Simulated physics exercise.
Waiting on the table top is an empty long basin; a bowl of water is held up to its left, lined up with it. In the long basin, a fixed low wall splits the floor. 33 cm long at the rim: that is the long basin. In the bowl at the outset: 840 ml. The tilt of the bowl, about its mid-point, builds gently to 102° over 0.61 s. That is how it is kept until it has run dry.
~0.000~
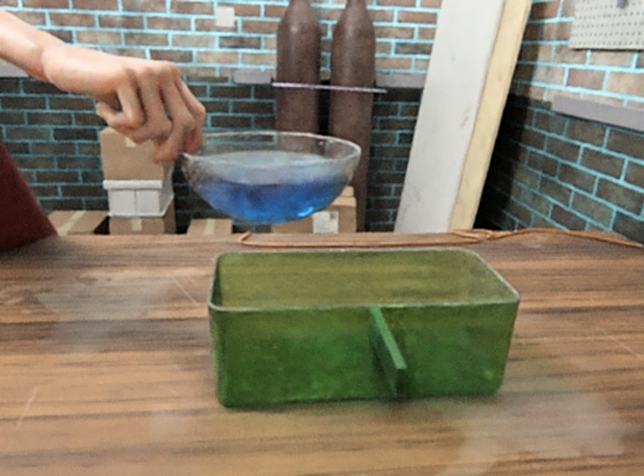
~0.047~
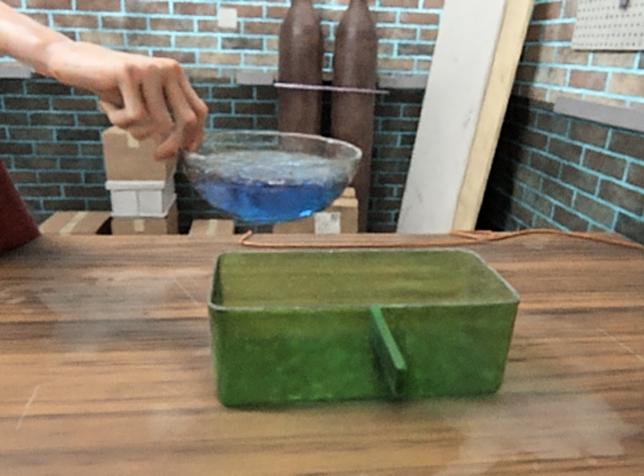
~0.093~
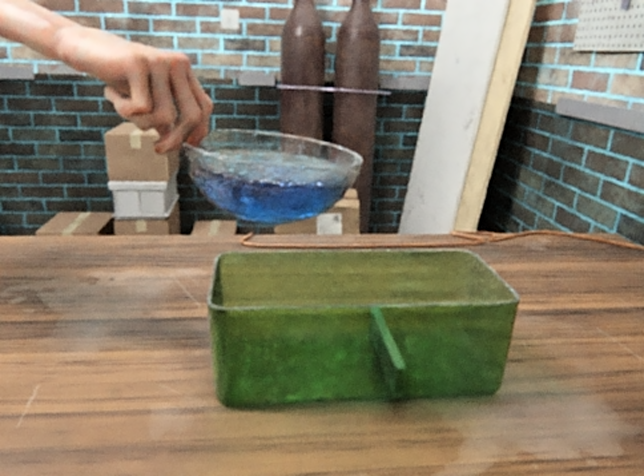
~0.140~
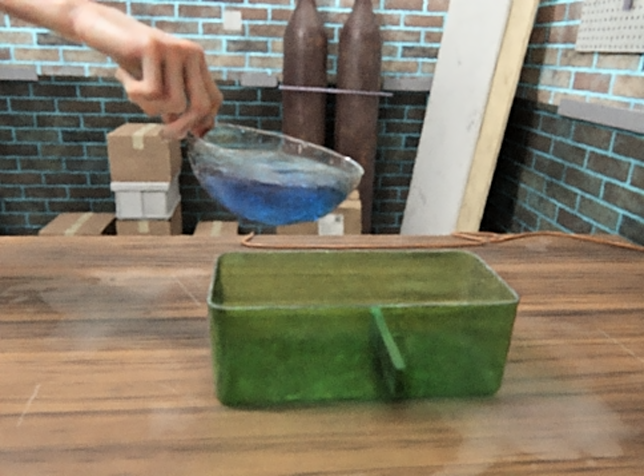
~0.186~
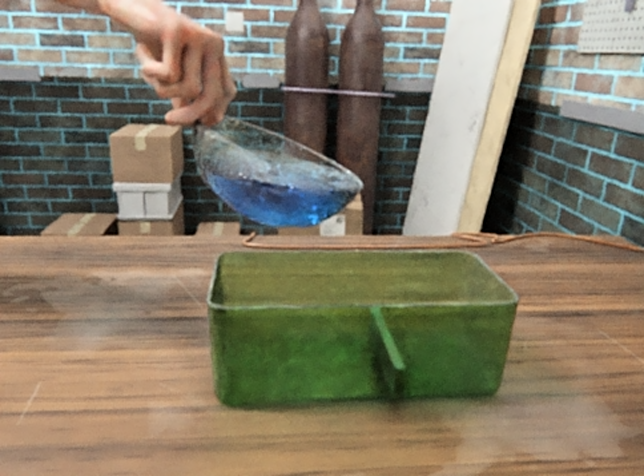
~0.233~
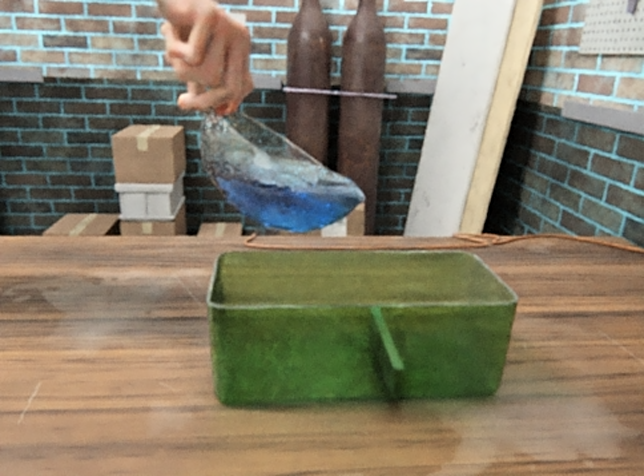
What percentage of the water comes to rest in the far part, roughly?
37 %.
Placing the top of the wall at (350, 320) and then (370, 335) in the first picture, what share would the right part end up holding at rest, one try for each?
70 per cent first, 45 per cent second.
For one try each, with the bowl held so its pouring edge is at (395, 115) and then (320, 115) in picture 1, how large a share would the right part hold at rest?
The first try gives around 50 percent, the second around 25 percent.
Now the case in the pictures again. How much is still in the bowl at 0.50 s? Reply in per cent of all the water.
Still held: Roughly 6 % of the total.
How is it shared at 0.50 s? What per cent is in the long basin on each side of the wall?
About 42 % left, 34 % right.
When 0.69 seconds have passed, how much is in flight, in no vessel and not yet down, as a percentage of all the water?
Some 12 % is up in the air.
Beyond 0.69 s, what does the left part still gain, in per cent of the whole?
About 3 percent, give or take.
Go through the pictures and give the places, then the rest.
In the first picture, it leans 0°; its right rim is at (358, 150); the water meets the walls at (187, 165) and (349, 166); the long basin's rim runs from (213, 279) to (495, 274); the wall's top is at (387, 335).
In the second picture, it leans 2°; its right rim is at (358, 152); the water meets the walls at (189, 163) and (350, 167).
In the third picture, it leans 6°; its right rim is at (360, 159); the water meets the walls at (191, 160) and (350, 171).
In the fourth picture, it leans 13°; its right rim is at (361, 170); the water meets the walls at (194, 157) and (352, 175).
In the fifth picture, it leans 22°; its right rim is at (360, 184); the water meets the walls at (200, 155) and (356, 179).
In the sixth picture, it leans 33°; its right rim is at (356, 200); the water meets the walls at (208, 157) and (343, 181); 4 per cent is over the edge.
By 0.50 s the tilt is 93° and 6 per cent is still to pour, 41 is left of the wall and 33 right of it.
By 0.69 s the tilt is 102° and 0 per cent is still to pour, 55 is left of the wall and 32 right of it.
By 0.89 s the tilt is 102° and 0 per cent is still to pour, 57 is left of the wall and 38 right of it.
By 1.11 s the tilt is 102° and 0 per cent is still to pour, 58 is left of the wall and 37 right of it.
At rest 58 per cent lies left of the wall, 37 right of it and 5 outside.
